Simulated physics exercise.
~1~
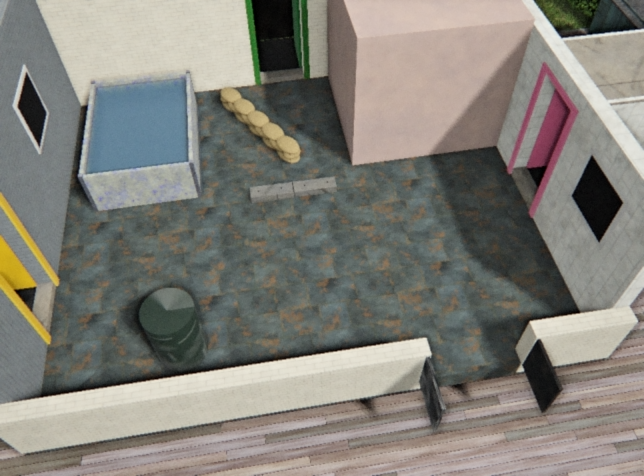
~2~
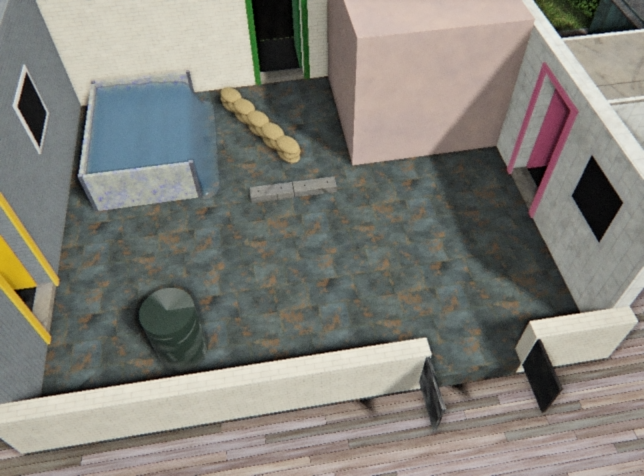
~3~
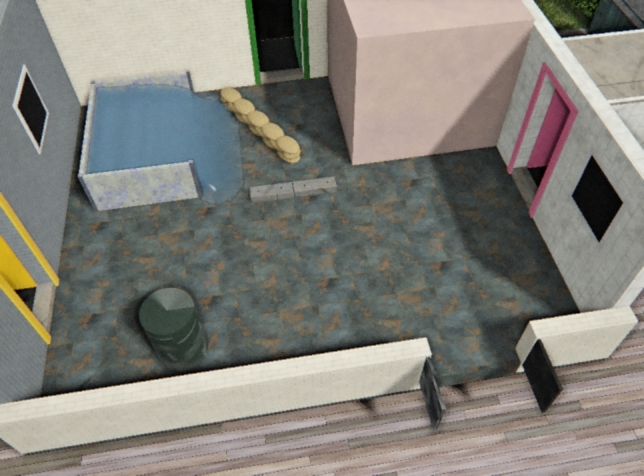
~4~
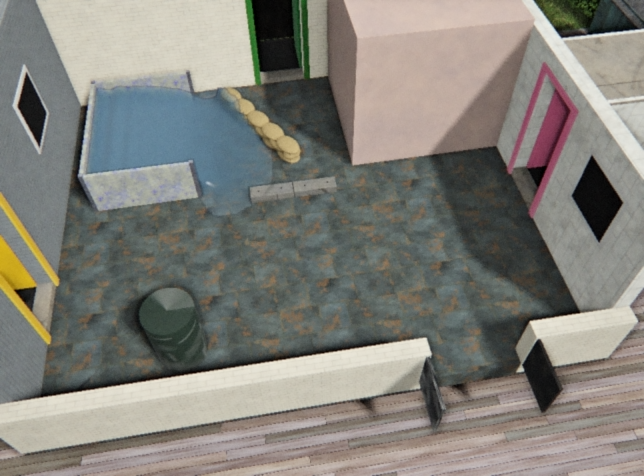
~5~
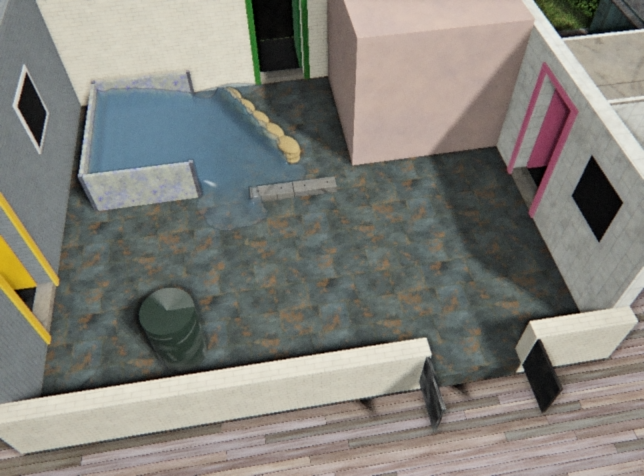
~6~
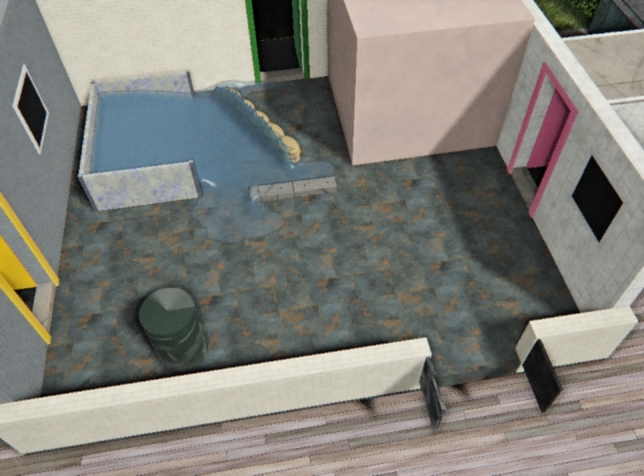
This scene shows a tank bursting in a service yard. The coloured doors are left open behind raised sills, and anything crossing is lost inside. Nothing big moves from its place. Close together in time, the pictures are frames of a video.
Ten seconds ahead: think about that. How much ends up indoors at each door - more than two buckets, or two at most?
Indoors: Yellow door, two at most; pink door, two at most; green door, two at most.
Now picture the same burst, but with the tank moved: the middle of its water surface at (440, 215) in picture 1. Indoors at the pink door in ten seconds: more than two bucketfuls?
Then - pink door runs past the limit.
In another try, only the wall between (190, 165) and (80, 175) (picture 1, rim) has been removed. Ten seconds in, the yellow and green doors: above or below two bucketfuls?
So the yellow one breaks the limit and the green one doesn't reach it.
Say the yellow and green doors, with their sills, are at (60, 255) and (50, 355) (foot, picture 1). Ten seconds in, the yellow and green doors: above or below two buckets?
Yellow door: Comes in low; green door: Comes in low.
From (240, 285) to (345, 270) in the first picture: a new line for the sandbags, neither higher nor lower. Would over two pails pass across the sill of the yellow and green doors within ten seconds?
Yellow door: Falls short; green door: Exceeds it.
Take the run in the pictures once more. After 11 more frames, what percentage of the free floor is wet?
That comes to about 55 per cent.
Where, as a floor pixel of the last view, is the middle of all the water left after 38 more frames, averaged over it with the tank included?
Roughly (249, 204).
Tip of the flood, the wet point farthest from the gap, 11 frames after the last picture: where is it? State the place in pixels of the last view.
Estimated pixel: (512, 197).
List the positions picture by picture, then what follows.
In the first frame, still water in the tank at (140, 124).
In the second frame, water pours out at (193, 137) and has run to (199, 102).
In the third frame, the front is at (214, 97), out from the gap at (194, 139).
In the fourth frame, water pours out at (194, 140) and has run to (234, 89).
In the fifth frame, water pours out at (194, 141) and has run to (297, 185).
In the sixth frame, the front is at (327, 180), out from the gap at (194, 141).
A moment on, water covers 35 % of the floor; the yellow door not reached, the pink door not reached, the green door wet at the sill, nothing in.
Next, water covers 55 % of the floor; the yellow door not reached, the pink door wet at the sill, nothing in, the green door wet at the sill, nothing in.
Then, water covers 80 % of the floor; the yellow door not reached, the pink door under two buckets in, the green door wet at the sill, nothing in.
Later, water covers 85 % of the floor; the yellow door wet at the sill, nothing in, the pink door under two buckets in, the green door under two buckets in.
In the end, water covers 95 % of the floor; the yellow door wet at the sill, nothing in, the pink door under two buckets in, the green door under two buckets in.
